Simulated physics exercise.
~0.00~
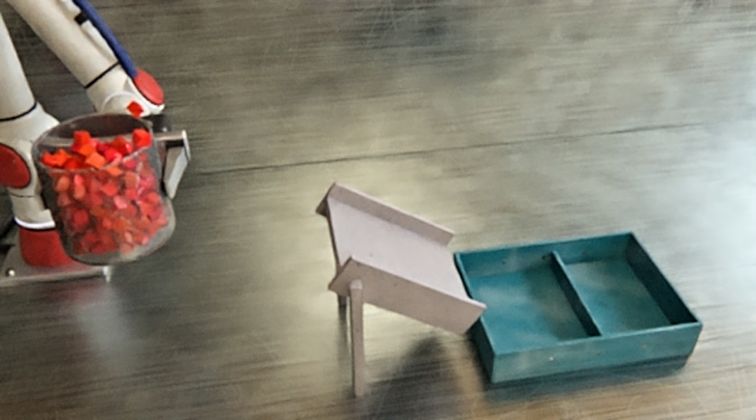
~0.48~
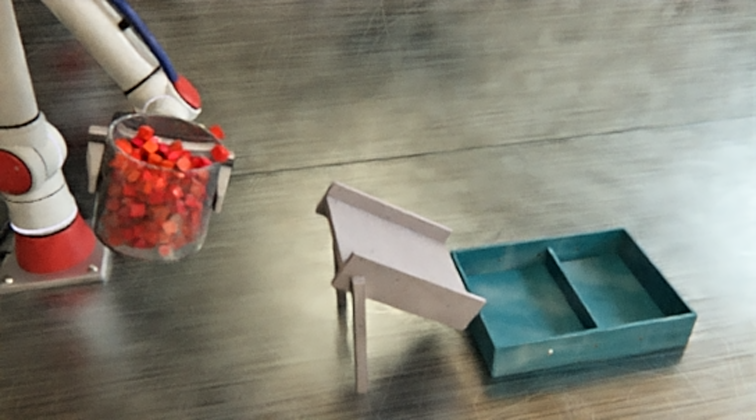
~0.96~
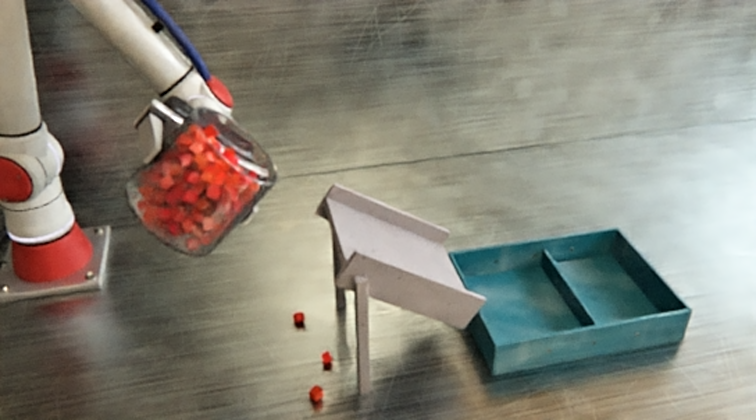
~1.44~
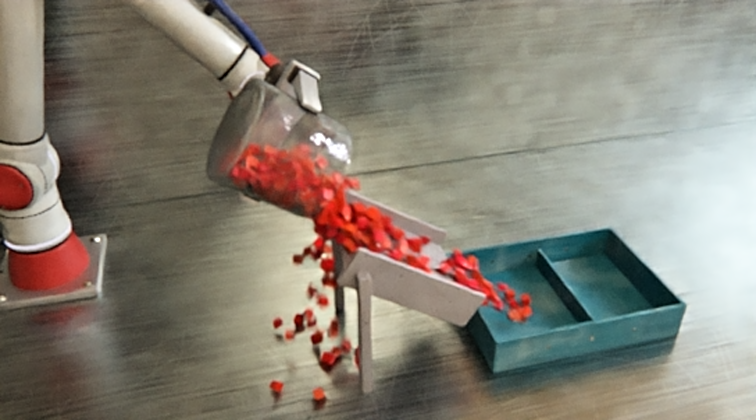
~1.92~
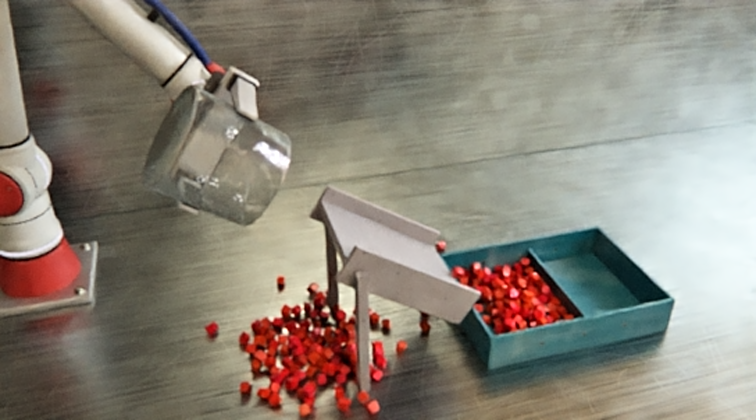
A white robot arm with red joints carries a clear tumbler full of small red cubes across a brushed metal table, seen from slightly above and to the side. To the right stand a pale sloping chute on legs and a teal tray divided in two by a wall. The arm moves right and tips the tumbler, and a few cubes drop onto the table. It then tilts further over the chute, and cubes pour down toward the tray while others spill beneath. Finally the emptied tumbler draws back left, leaving cubes heaped in the tray's nearer compartment and scattered widely around the chute's legs.
